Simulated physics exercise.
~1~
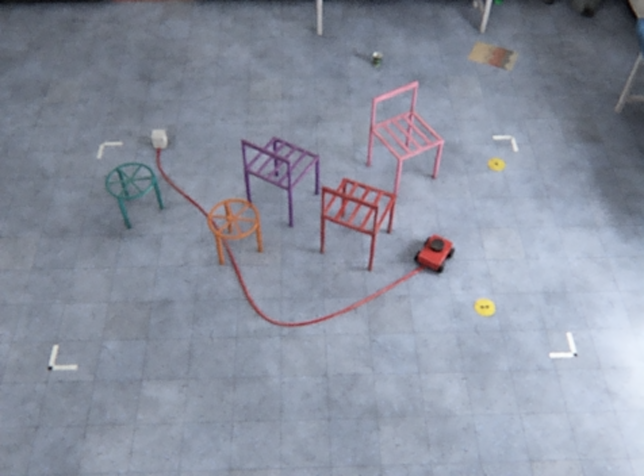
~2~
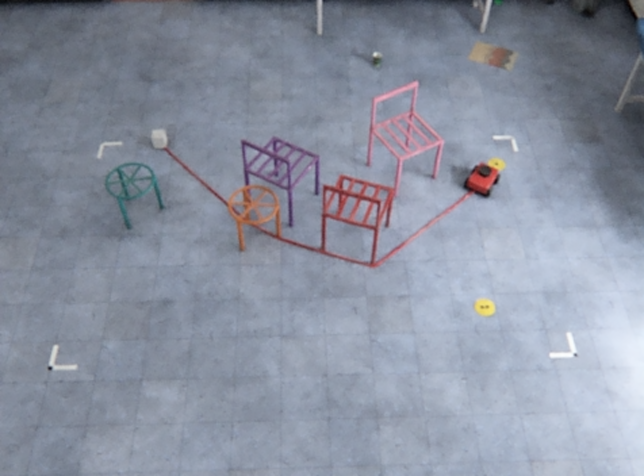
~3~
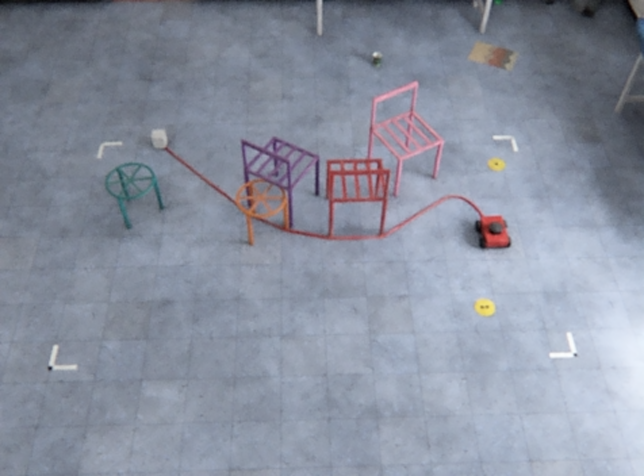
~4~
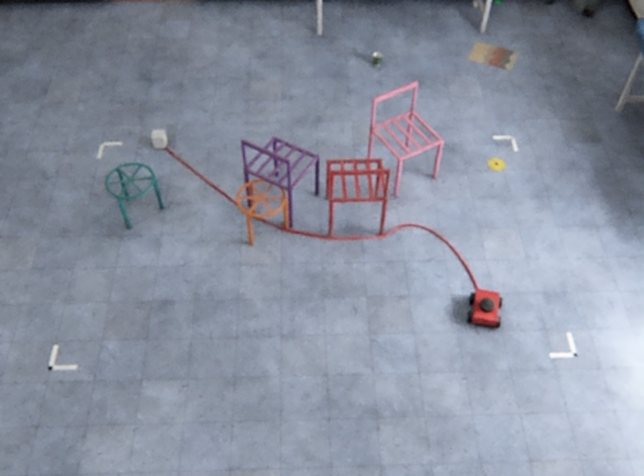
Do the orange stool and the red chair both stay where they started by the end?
No, both the orange stool and the red chair end up shifted from where they first stood.
Red chair and orange stool shifting as a cart pulls its lead up to one yellow mark, then stops on the lower.
